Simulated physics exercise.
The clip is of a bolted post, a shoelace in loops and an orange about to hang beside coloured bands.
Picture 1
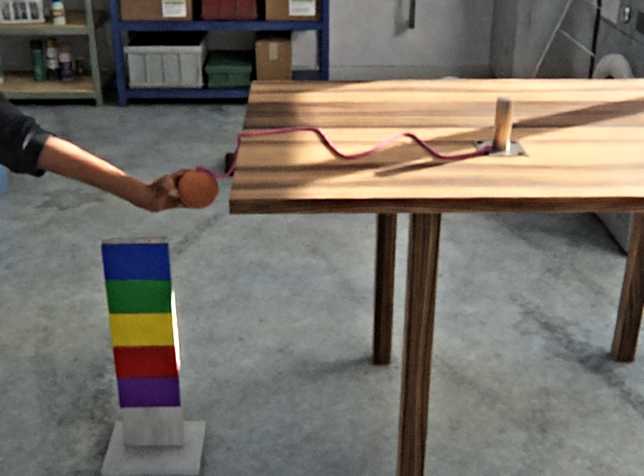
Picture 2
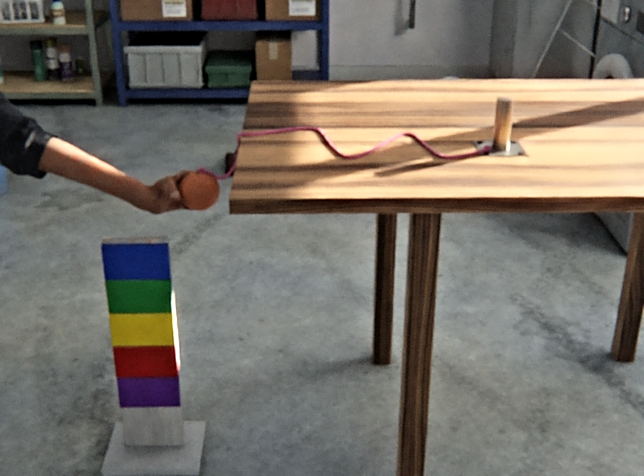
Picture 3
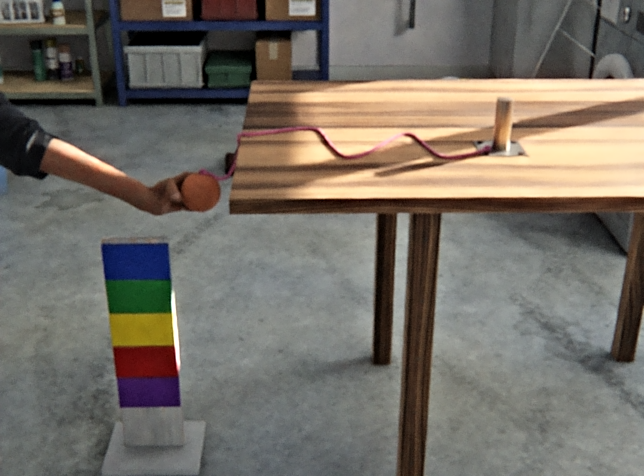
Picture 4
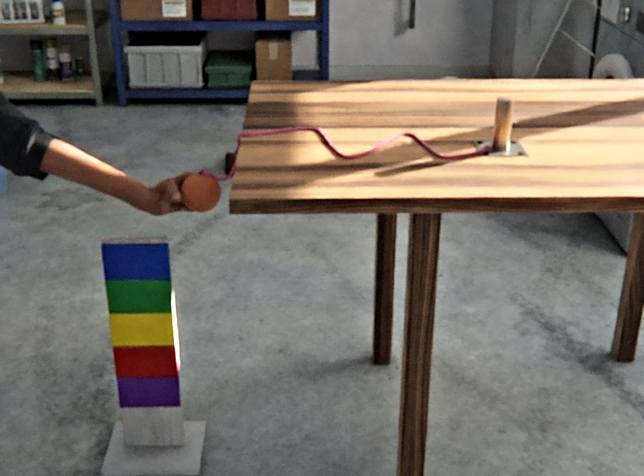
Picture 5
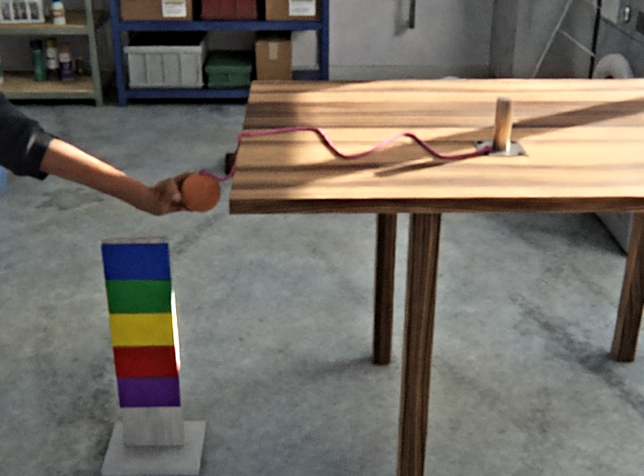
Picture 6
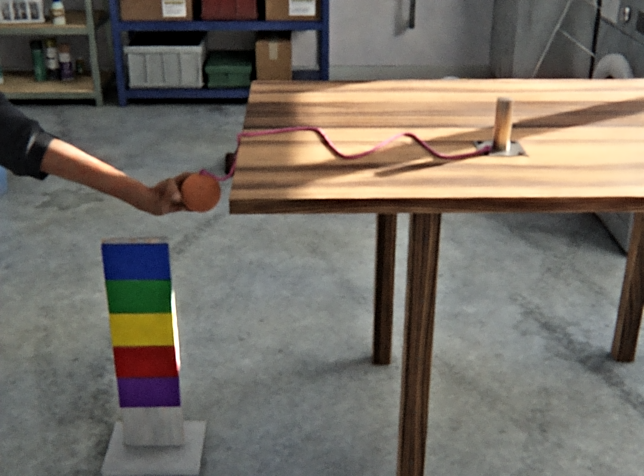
In a workshop, a hand holds an orange ball still beside a table with a looped cord.
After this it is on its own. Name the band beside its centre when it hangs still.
At red.
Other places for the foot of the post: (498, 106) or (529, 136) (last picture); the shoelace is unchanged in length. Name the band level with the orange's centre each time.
One after the other, yellow; yellow.
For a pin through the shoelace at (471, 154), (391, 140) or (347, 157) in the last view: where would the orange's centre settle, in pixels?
Try by try, around (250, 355), (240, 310) and (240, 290).
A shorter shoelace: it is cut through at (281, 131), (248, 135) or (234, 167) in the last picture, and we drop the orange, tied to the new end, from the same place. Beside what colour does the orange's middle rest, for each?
One after the other, blue; green; yellow.
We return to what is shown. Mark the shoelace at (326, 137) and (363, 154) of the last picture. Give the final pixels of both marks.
They go to (241, 194) and to (270, 143).
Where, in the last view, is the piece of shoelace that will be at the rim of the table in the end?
The one at (340, 153).
Early on, orange near (235, 337); level with yellow.
Midway, orange near (255, 361); level with red.
Finally, orange near (250, 364); level with red. Its centre hangs level with the red band.
